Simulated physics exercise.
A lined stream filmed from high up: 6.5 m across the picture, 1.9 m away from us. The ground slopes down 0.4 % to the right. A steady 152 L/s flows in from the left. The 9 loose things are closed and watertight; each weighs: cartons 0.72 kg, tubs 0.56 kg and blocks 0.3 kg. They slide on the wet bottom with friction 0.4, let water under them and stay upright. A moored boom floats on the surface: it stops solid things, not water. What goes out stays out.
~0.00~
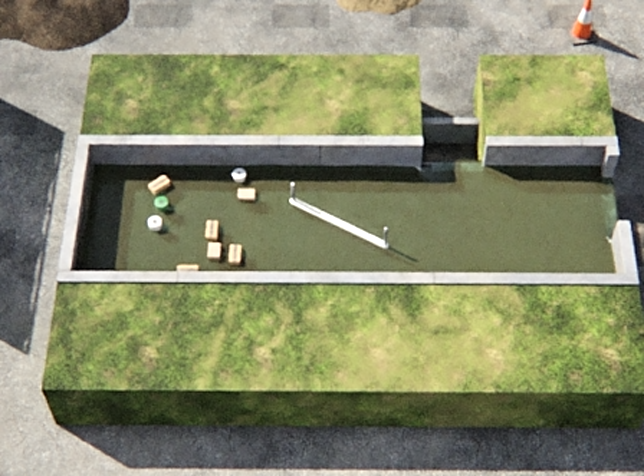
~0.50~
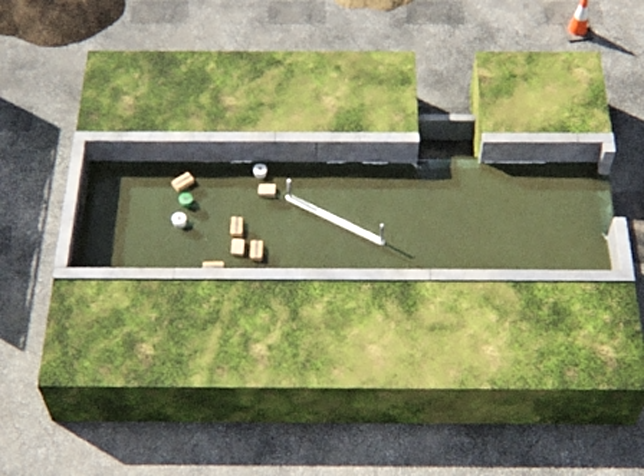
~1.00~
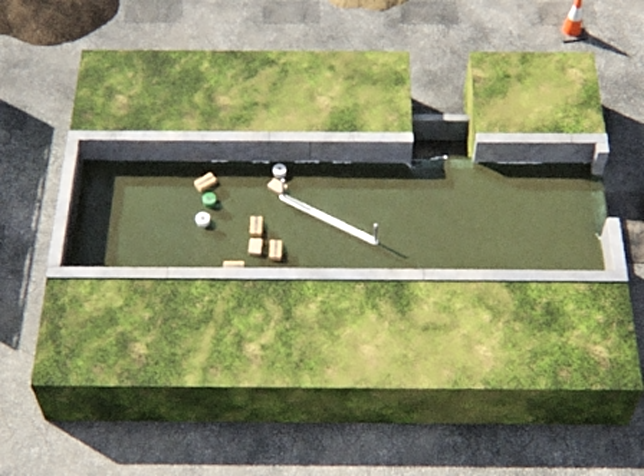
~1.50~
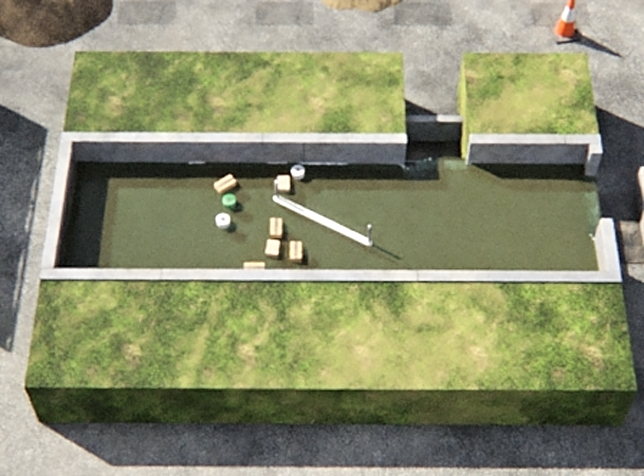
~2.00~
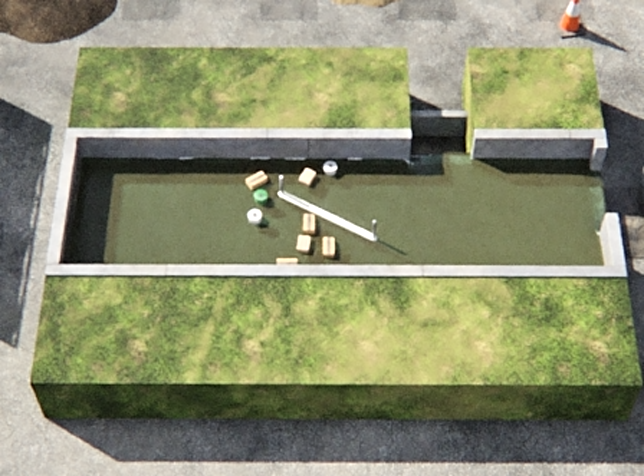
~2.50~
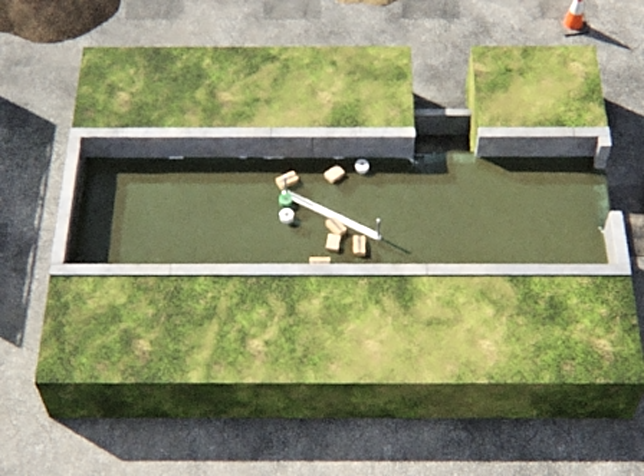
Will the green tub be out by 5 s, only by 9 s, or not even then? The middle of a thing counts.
It leaves after the second time or never.
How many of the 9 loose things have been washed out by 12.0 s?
6 of them.
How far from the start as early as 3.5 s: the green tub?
About 200 cm.
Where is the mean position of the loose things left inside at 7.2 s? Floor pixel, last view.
At about (486, 261).
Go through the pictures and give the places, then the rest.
The first picture shows the green tub at (161, 202), afloat; about 1620 L in view; 0 of 9 have shifted.
The second picture shows the green tub at (186, 198), afloat, 35 cm from its start; about 1630 L in view; 9 of 9 have shifted.
The third picture shows the green tub at (209, 198), afloat, 73 cm from its start; about 1630 L in view; 9 of 9 have shifted.
The fourth picture shows the green tub at (229, 200), afloat, 105 cm from its start; about 1620 L in view; 9 of 9 have shifted.
The fifth picture shows the green tub at (261, 195), afloat, 139 cm from its start; 12 cm deep round most things; 9 of 9 have shifted.
The sixth picture shows the green tub at (286, 199), afloat, 165 cm from its start; 12 cm deep round most things; 9 of 9 have shifted.
After 3.5 s the green tub is near (319, 214), 2.1 m from its start, afloat; 0 of 9 are out; 9 afloat.
After 7.2 s the green tub is near (442, 251), 3.7 m from its start, afloat; 3 of 9 are out; 6 afloat.
After 12.0 s the green tub is near (570, 226), 5.2 m from its start, afloat; 6 of 9 are out; 3 afloat.
After 16.0 s the green tub has gone out (at 13.1 s); 9 of 9 are out; 0 afloat.
